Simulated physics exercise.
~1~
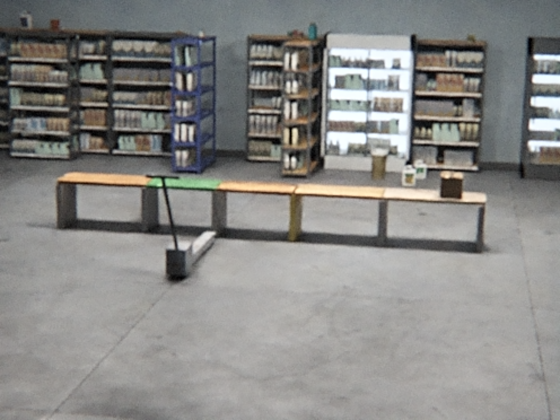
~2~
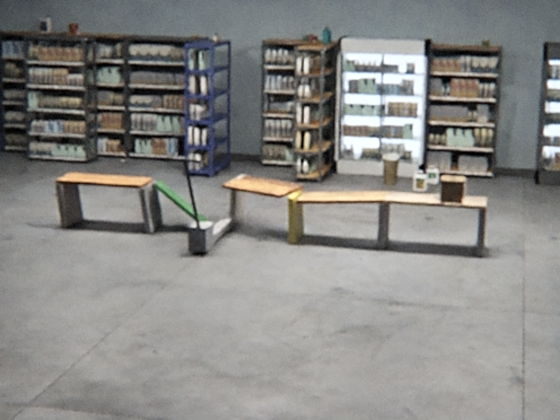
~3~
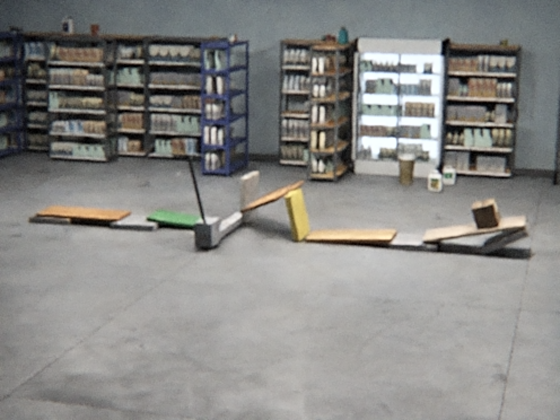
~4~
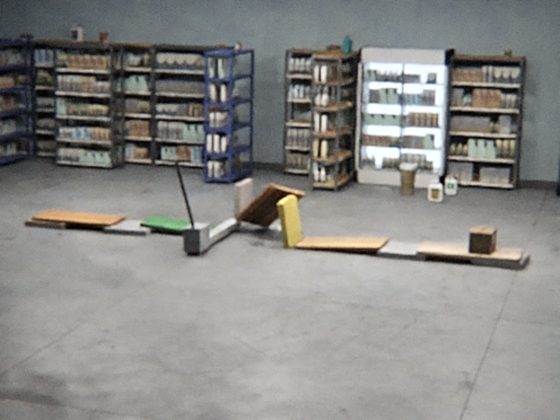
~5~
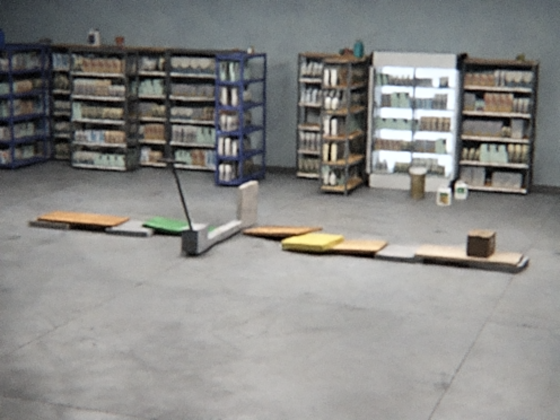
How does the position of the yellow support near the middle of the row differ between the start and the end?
At the start it stands upright beneath the boards, and by the end it has toppled and lies on its side among the fallen boards.
In a grey storeroom with stocked shelves and a brightly lit cabinet along the back wall, a slightly raised, slowly drifting view looks onto a long, low row of boards on upright cases. The boards are mostly orange, with a green one left of centre, a yellow upright near the middle and a brown box at the right. A low jack with a thin dark handle pushes in, and the green board tips down beside it. The left and right stretches then collapse, while the yellow upright leans beside a tilted board. Finally both drop, leaving one pale upright standing by the jack.
